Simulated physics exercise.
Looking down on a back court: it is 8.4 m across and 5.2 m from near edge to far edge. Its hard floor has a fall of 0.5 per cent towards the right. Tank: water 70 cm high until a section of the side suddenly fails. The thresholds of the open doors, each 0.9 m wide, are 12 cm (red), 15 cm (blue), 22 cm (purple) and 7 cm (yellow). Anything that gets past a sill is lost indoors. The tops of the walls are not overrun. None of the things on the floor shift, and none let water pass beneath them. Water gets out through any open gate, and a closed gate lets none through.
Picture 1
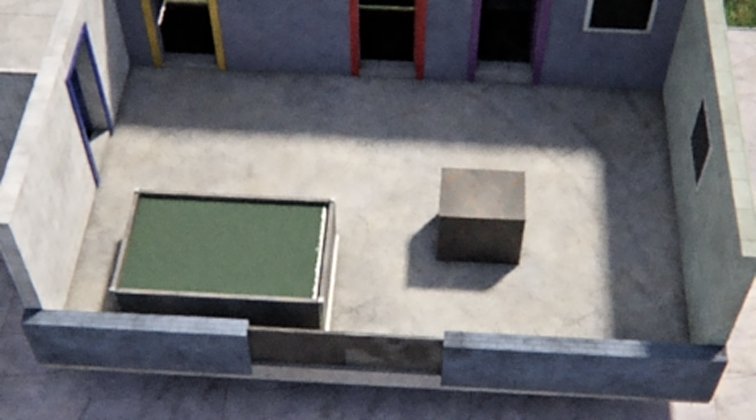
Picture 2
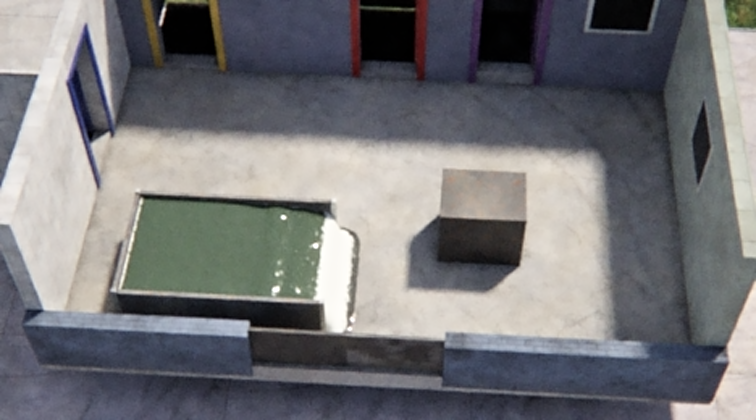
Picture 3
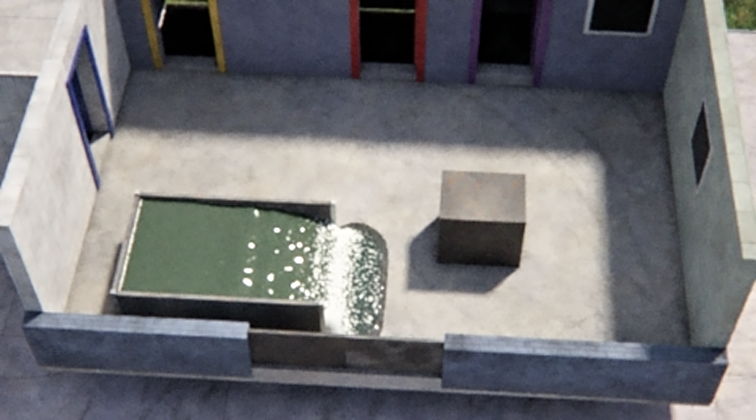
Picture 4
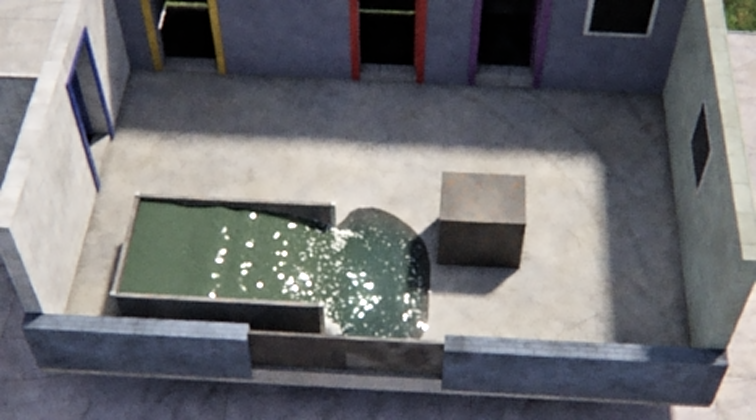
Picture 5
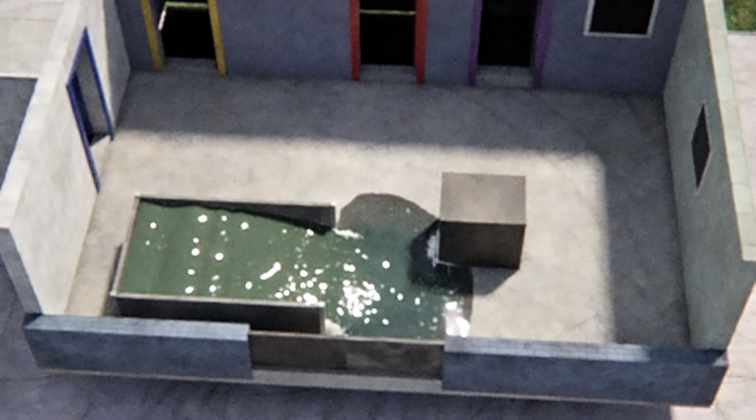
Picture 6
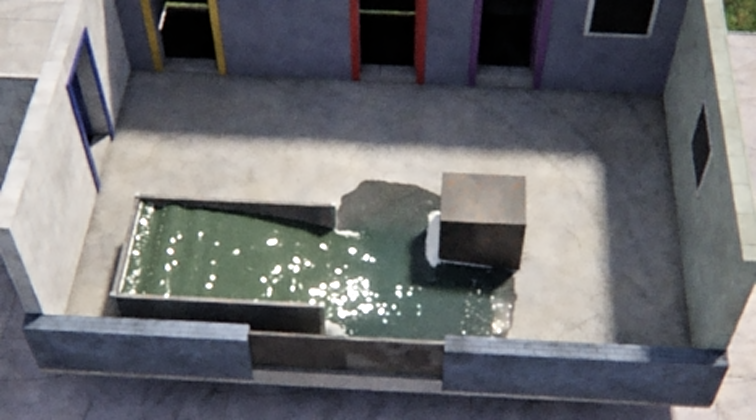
We see green water standing in a rectangular tank in a walled court, then pouring out of its right end in a foaming sheet, spreading across the pale floor and flowing against and around a brown block.
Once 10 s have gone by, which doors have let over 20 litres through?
Result: Red door: Under the set amount. Blue door: Under the set amount. Purple door: Under the set amount. Yellow door: Under the set amount.
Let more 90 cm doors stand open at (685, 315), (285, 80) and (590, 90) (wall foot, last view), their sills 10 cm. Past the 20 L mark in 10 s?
Note, doorways in listed order: Goes beyond, stays short, goes beyond.
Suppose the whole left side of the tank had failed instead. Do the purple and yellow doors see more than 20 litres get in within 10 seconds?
Here's how it goes: Purple falls short, yellow exceeds it.
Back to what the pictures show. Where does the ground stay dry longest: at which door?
It's the blue door.
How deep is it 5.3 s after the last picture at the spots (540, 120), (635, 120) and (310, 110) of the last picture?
18, 23 and 4 cm.
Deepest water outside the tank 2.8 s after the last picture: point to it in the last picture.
Around (683, 366).
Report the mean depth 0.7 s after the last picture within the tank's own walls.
42 cm.
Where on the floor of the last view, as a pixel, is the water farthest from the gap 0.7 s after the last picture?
Around pixel (680, 343).
Then, 0.7 s after the last picture water covers 30 % of the floor and is deepest (40 cm) near (427, 253); red door not reached, blue door not reached, purple door not reached, yellow door not reached.
Then, 1.5 s after the last picture water covers 45 % of the floor and is deepest (50 cm) near (670, 378); red door not reached, blue door not reached, purple door 12 cm at the sill, 0 L in, yellow door not reached.
Then, 2.8 s after the last picture water covers 60 % of the floor and is deepest (38 cm) near (683, 366); red door 13 cm at the sill, 2 L in, blue door not reached, purple door 12 cm at the sill, 0 L in, yellow door not reached.
Then, 5.3 s after the last picture water covers 75 % of the floor and is deepest (24 cm) near (655, 107); red door 13 cm at the sill, 3 L in, blue door not reached, purple door 17 cm at the sill, 1 L in, yellow door 2 cm at the sill, 0 L in.
Then, 9.3 s after the last picture water covers 100 % of the floor and is deepest (18 cm) near (107, 159); red door 6 cm at the sill, 4 L in, blue door 15 cm at the sill, 0 L in, purple door 8 cm at the sill, 2 L in, yellow door 9 cm at the sill, 1 L in.
